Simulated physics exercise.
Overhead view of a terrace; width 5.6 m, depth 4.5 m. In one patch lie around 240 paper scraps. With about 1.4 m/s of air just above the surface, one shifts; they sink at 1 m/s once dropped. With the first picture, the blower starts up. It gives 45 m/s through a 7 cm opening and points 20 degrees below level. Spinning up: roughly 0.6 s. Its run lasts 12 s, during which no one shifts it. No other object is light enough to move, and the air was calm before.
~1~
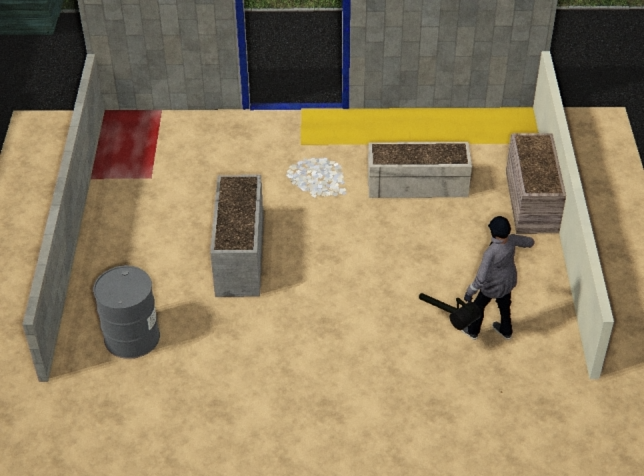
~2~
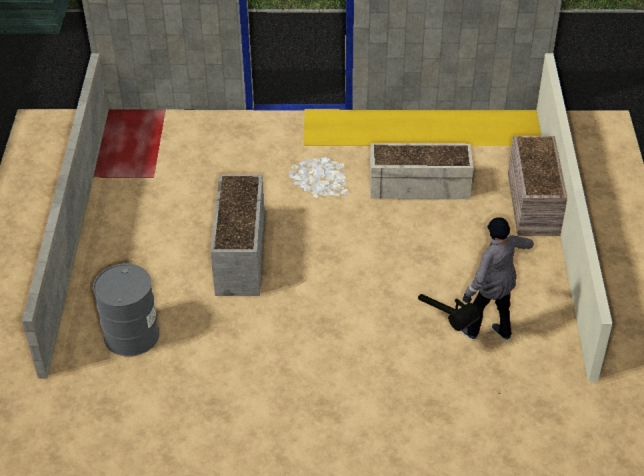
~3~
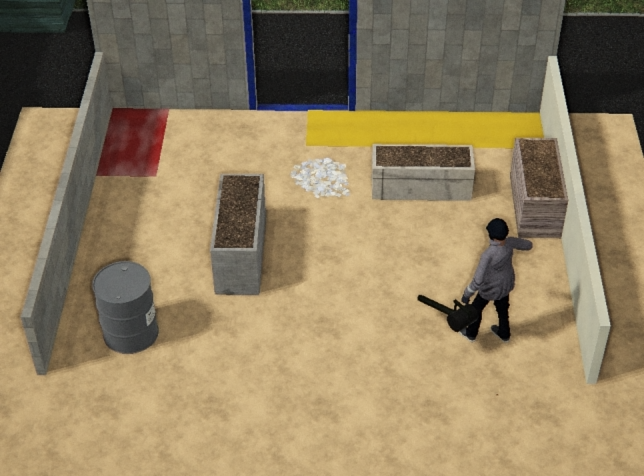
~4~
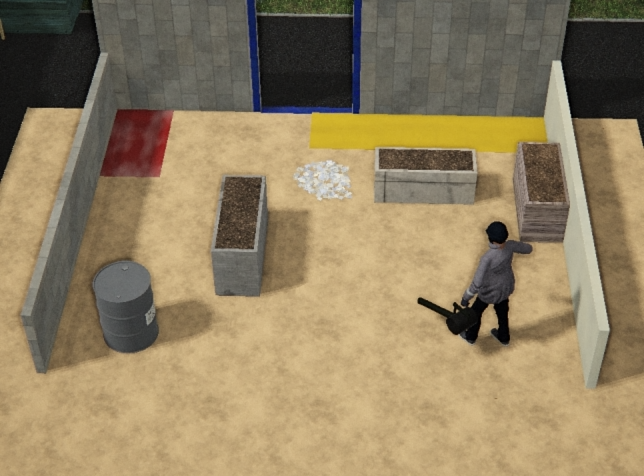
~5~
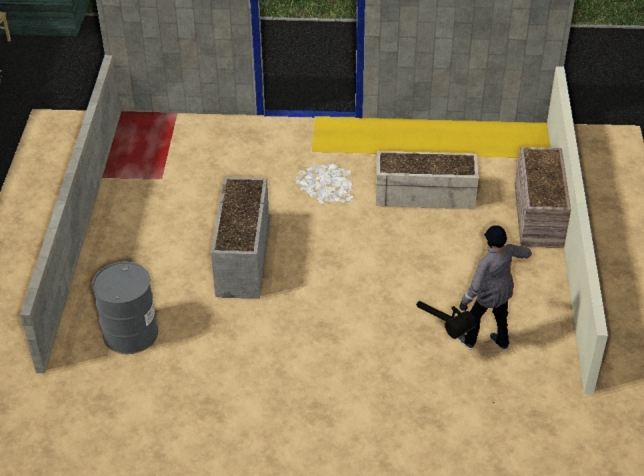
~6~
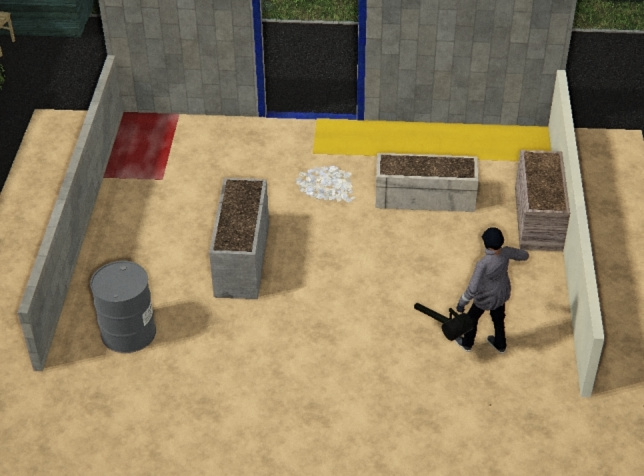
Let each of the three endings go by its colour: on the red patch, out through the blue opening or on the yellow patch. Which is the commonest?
The colour with the most is blue.
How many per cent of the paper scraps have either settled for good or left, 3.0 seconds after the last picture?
I would put it at around 30 %.
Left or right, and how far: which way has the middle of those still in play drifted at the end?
Leftward, by about 2.4 m.
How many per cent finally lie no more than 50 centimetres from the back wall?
About 20 per cent.
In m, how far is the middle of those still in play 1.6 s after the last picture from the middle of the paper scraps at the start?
I'd put it at close to 1.6 m.
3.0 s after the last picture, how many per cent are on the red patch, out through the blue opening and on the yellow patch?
I'd put it at roughly 3 percent on red, 80 percent on blue and 0 percent on yellow.
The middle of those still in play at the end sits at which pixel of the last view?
(147, 114).
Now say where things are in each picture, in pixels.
In the first frame, the middle of the paper scraps is near (320, 177), none has stirred yet and the mouth of the blower is at (421, 296).
In the second frame, the middle of the paper scraps is near (322, 177), none has stirred yet, the red patch is centred on (131, 143), the yellow patch is centred on (422, 128) and the blue opening is centred on (299, 110).
In the third frame, the middle of the paper scraps is near (324, 177), none has stirred yet, the top of a planter is at (423, 157) and the top of a planter is at (238, 211).
In the fourth frame, the middle of the paper scraps is near (327, 179) and none has stirred yet.
In the fifth frame, the middle of the paper scraps is near (329, 183) and none has stirred yet.
In the sixth frame, the middle of the paper scraps is near (327, 184) and about 5 % have left their places.
Then, 1.6 s after the last picture the count stands so, 0 % are on the red patch, 5 % on the yellow patch and 46 % out through the blue opening; the middle of those still in play is near (272, 117).
Then, 3.0 s after the last picture the count stands so, 3 % are on the red patch, 0 % on the yellow patch and 75 % out through the blue opening; the middle of those still in play is near (265, 95).
Then, 5.8 s after the last picture the count stands so, 7 % are on the red patch, 0 % on the yellow patch and 77 % out through the blue opening; the middle of those still in play is near (252, 116).
Then, 11.1 s after the last picture, at the end, 11 % are on the red patch, 0 % on the yellow patch and 78 % out through the blue opening; the middle of those still in play is near (147, 114).
